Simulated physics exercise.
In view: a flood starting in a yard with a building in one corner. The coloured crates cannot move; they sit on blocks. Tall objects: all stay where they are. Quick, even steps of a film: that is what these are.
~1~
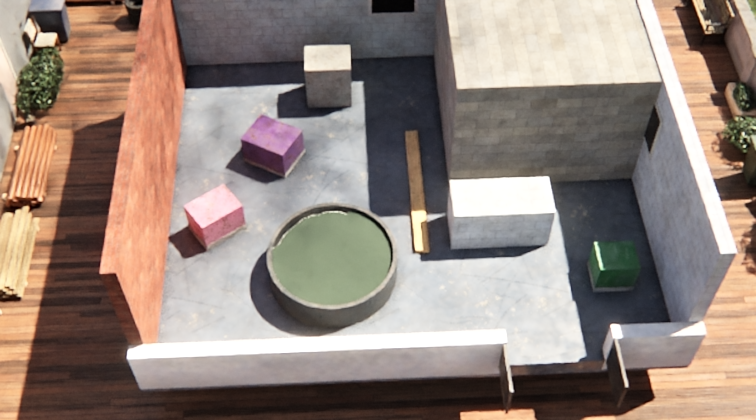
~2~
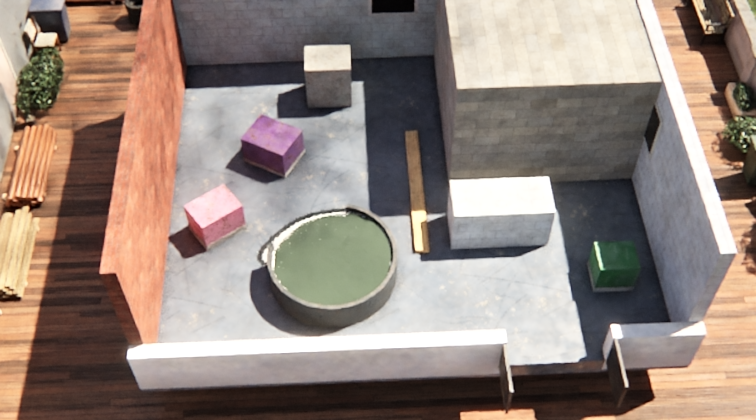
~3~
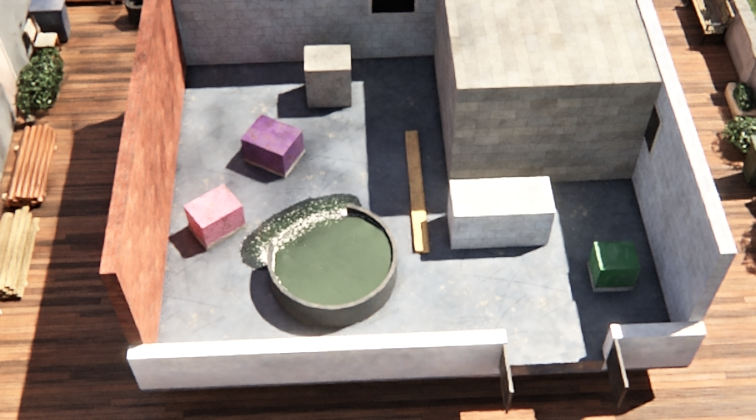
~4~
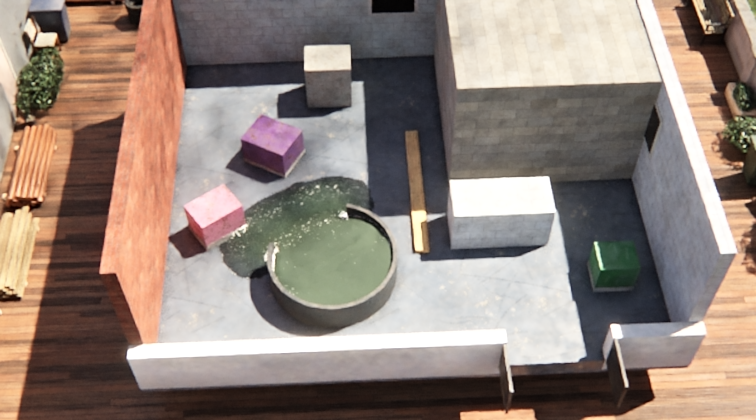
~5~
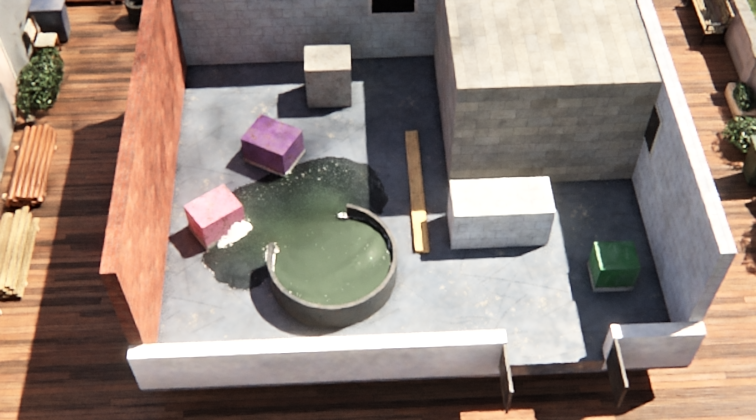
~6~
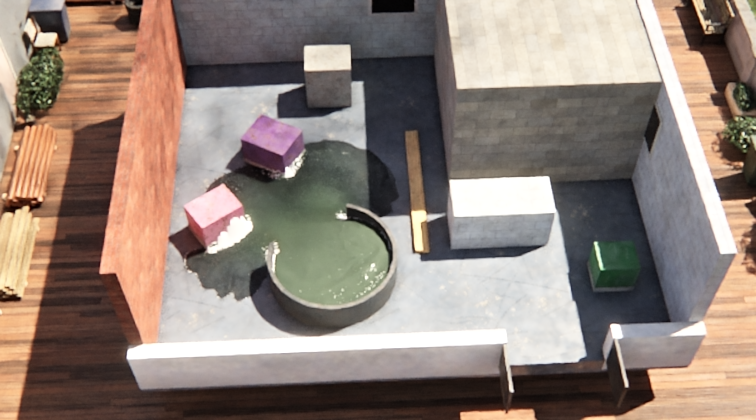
The clip shows a walled yard with colored blocks and a round pool of green water; the pool's far side opens and water pours out, spreading across the floor around the pink block and up to the purple one.
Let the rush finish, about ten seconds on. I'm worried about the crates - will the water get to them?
In order: The purple crate is within reach. The green crate is out of reach. The pink crate is within reach.
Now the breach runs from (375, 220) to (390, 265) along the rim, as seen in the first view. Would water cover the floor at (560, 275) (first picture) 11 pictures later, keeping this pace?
I'd say it's soaked there.
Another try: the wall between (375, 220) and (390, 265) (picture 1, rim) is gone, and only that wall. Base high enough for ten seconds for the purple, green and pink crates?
Here goes: Purple crate - left alone; green crate - hit; pink crate - left alone.
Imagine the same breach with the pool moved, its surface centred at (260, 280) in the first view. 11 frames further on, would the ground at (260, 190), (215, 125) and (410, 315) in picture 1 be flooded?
As listed: Under water, wet, not flooded.
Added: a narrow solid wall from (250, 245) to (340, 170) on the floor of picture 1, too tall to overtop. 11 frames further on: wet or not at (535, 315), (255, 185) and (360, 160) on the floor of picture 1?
As listed: No water, dry, wet.
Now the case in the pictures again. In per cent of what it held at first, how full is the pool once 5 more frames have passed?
58 percent or so.
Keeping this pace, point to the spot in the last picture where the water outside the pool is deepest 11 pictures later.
Look near (177, 162).
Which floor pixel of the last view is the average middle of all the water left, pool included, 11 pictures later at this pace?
The centre of mass sits at about (288, 212).
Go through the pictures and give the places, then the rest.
The first picture shows the pool at (332, 256) is whole and still.
In the second picture, water pours out on the pool's far side and has run to a hidden place.
In the third picture, the front is at (355, 203), out from the gap on the pool's far side.
In the fourth picture, water pours out on the pool's far side and has run to (361, 187).
In the fifth picture, water pours out on the pool's far side and has run to (363, 168).
In the sixth picture, the front is at (347, 147), out from the gap on the pool's far side.
A moment on, water covers 25 % of the floor; the purple crate water round its plinth, the green crate not reached, the pink crate water round its plinth.
Next, water covers 35 % of the floor; the purple crate water round its plinth, the green crate not reached, the pink crate water round its plinth.
Then, water covers 45 % of the floor; the purple crate water round its plinth, the green crate not reached, the pink crate water round its plinth.
Later, water covers 60 % of the floor; the purple crate water round its plinth, the green crate not reached, the pink crate water round its plinth.
In the end, water covers 75 % of the floor; the purple crate was topped, the green crate stayed above the water, the pink crate was topped.
